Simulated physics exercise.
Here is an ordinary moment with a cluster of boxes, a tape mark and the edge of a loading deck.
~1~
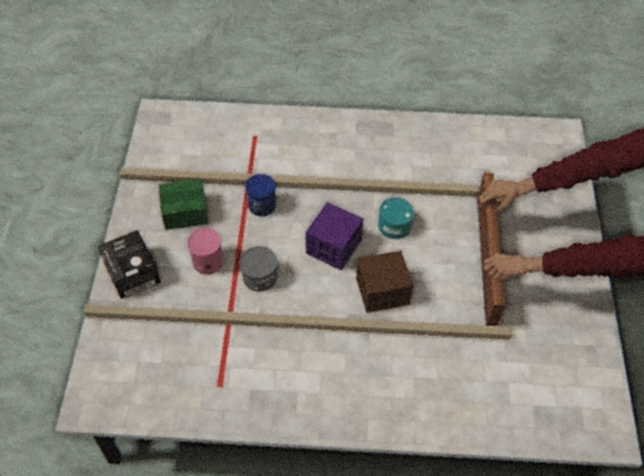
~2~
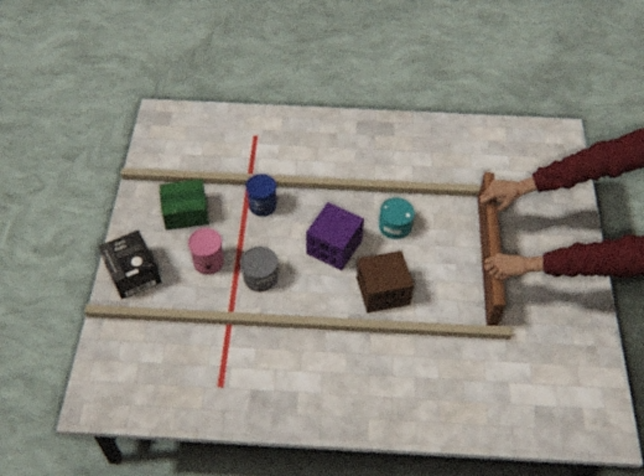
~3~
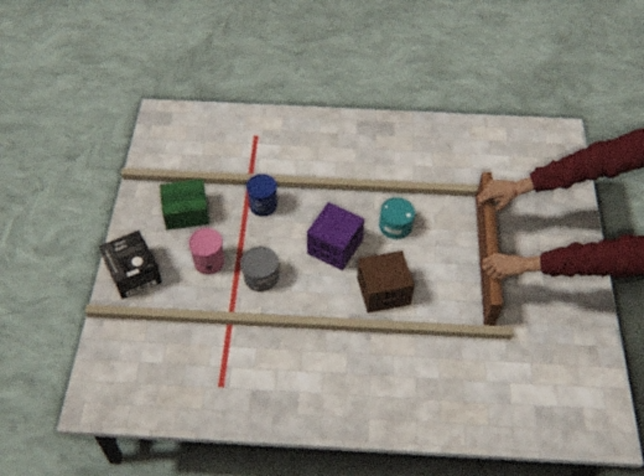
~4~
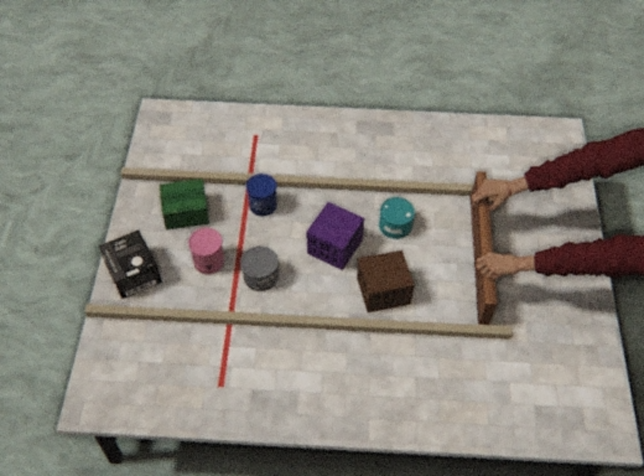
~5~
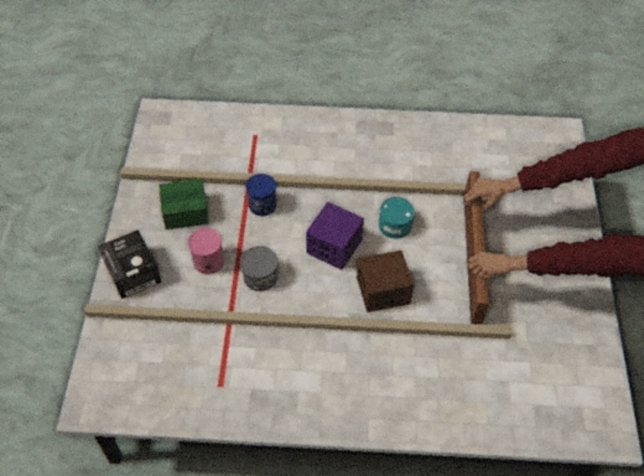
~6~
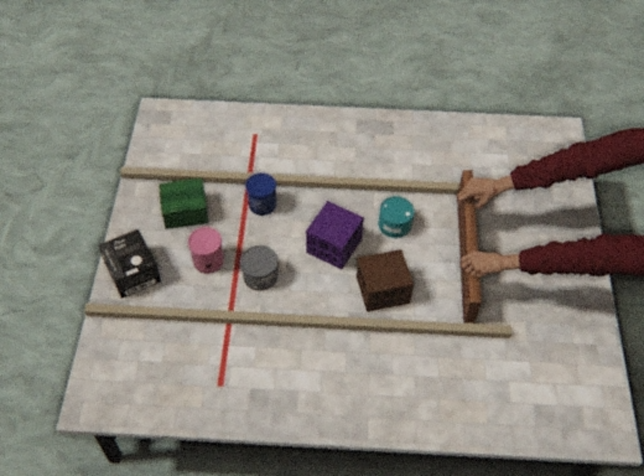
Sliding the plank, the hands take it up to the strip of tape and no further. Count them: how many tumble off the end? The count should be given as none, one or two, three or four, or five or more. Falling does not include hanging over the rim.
Count: Nil.
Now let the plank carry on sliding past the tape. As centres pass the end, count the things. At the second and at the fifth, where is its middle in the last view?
At the first moment about (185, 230), at the next about (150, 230).
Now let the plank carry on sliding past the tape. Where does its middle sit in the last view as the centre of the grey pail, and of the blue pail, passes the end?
(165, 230) and (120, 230), more or less.
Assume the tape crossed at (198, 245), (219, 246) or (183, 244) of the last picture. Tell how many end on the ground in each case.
Try 1: 1; try 2: 0; try 3: 1.
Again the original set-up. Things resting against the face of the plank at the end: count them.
All in all, 2.
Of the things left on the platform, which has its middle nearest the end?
Answer: The black box.
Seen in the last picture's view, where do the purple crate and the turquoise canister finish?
Roughly (196, 229), and the other roughly (227, 210).
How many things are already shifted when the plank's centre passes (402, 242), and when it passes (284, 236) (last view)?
Counting first: 2, next 6.
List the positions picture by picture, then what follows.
Black box (129, 264); green box (184, 204); pink pail (206, 252); plank (490, 248); tape (239, 248), in the first frame.
Green box (184, 204); grey pail (260, 270), in the second frame.
Pink pail (207, 252); turquoise canister (397, 218), in the third frame.
Black box (130, 264); purple crate (335, 236), in the fourth frame.
Green box (184, 204); brown crate (384, 281), in the fifth frame.
Black box (130, 263); green box (184, 203); pink pail (207, 251); plank (468, 245); tape (240, 247), in the sixth frame.
Soon after, none off yet; black box at rest near (130, 263); green box at rest near (184, 203); pink pail at rest near (207, 251).
At rest, the number that fall off is zero.
